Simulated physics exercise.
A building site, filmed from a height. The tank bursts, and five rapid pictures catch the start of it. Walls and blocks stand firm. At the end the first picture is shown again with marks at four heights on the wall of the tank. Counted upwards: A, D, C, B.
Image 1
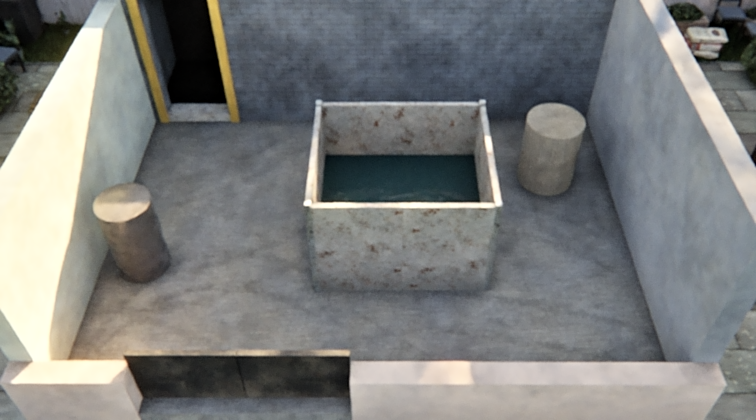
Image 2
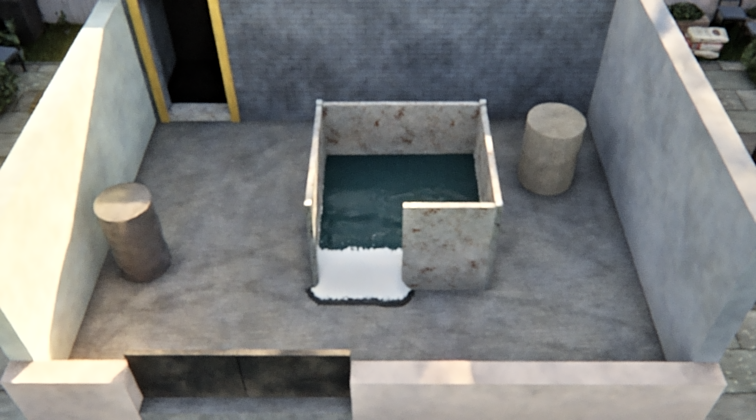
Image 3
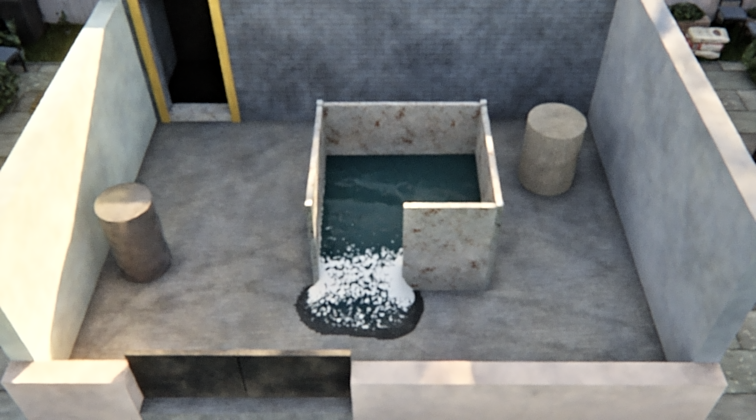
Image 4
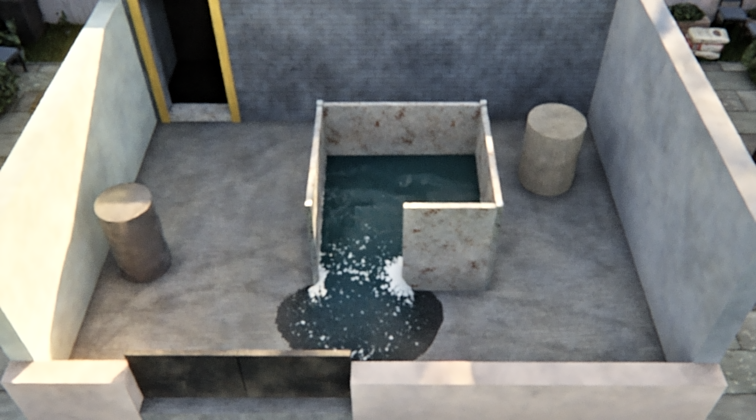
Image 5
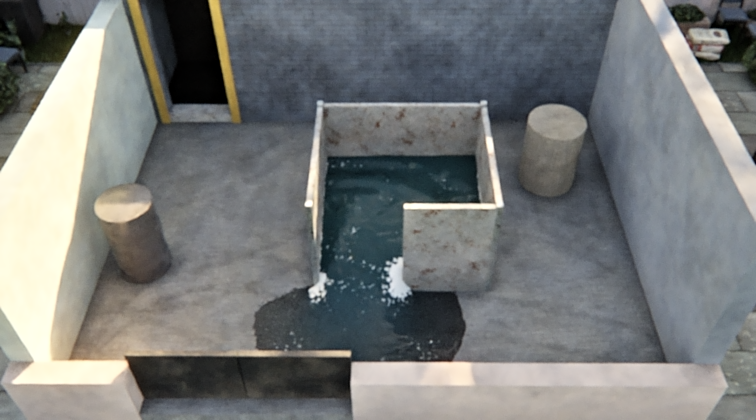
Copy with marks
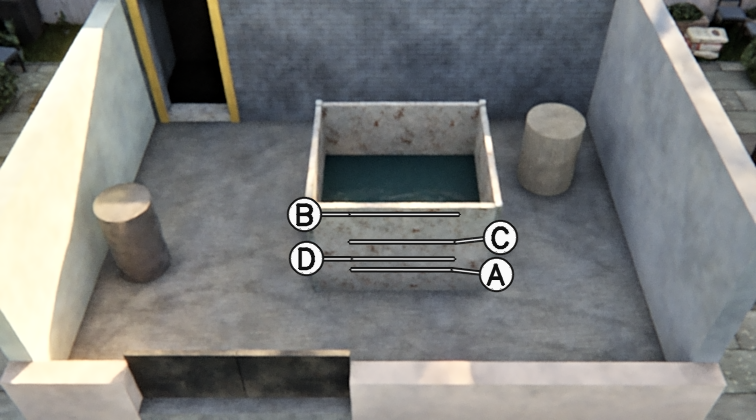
A square stone tank in a walled yard opening at its front left, dark water pouring out foaming and spreading across the ground.
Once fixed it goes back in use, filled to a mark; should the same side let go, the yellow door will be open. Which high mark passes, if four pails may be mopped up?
Take C.
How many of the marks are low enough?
Three.
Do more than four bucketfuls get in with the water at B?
Yes, it does.
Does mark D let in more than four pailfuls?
No, that is safe.
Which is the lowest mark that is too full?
B it is.
On the marked copy, A at (402, 269); B at (403, 214); C at (402, 241); D at (402, 258); from the bottom up A, D, C, B.
If A is chosen, nothing gets over.
If B is chosen, about 11 bucketfuls get in.
If C is chosen, a splash gets over, under a bucket.
If D is chosen, nothing gets over.
